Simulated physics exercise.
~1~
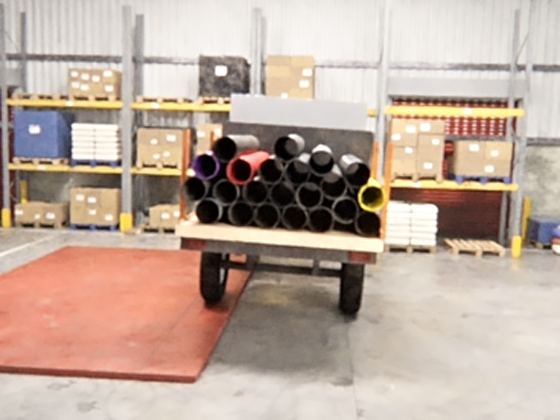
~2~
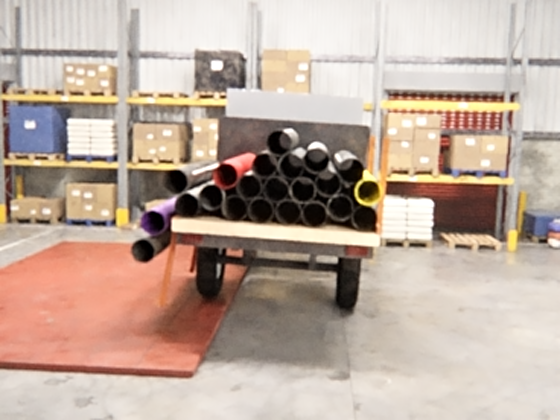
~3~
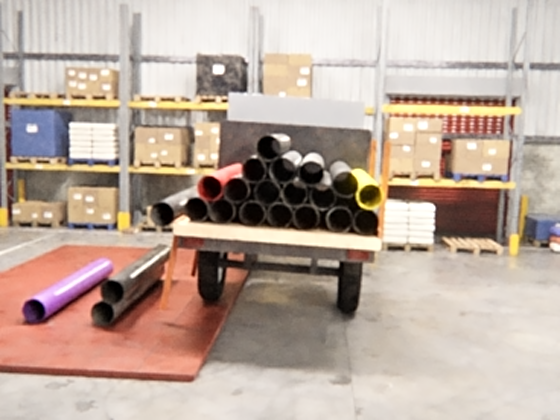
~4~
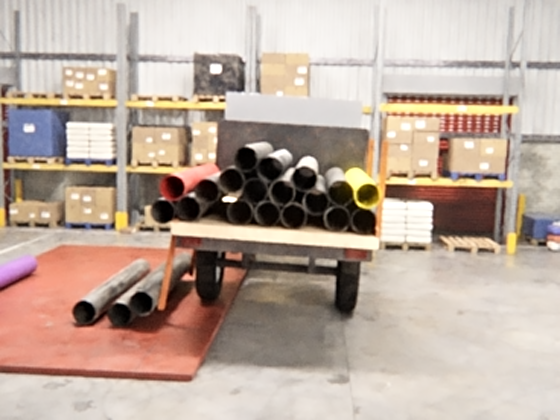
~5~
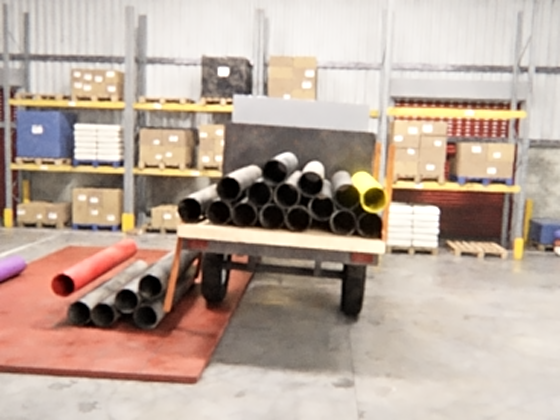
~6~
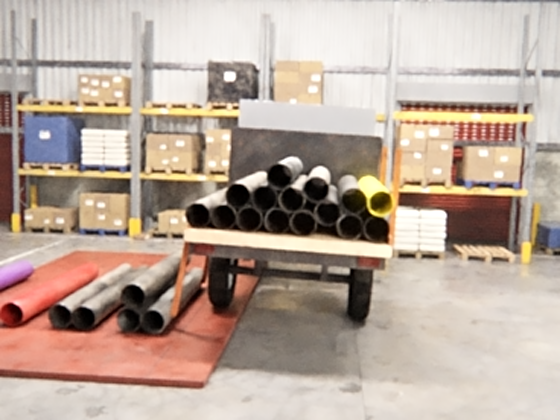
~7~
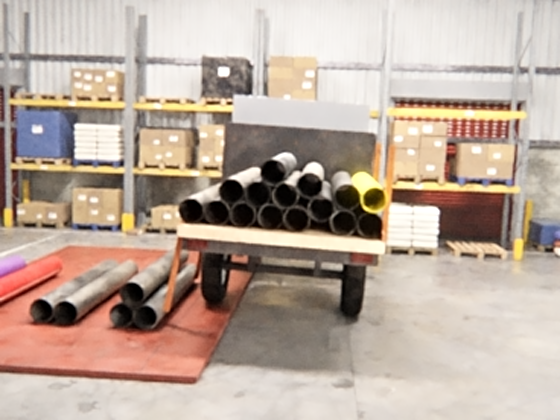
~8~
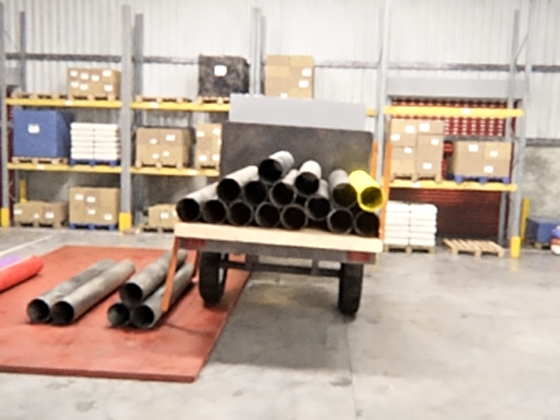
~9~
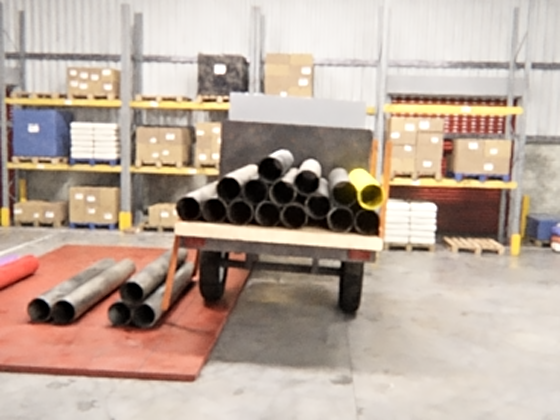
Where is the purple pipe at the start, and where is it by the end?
At the start the purple pipe is in the stack on the flatbed, toward its left side. By the end it is down on the ground at the far left edge of the view, beyond the red pipe.
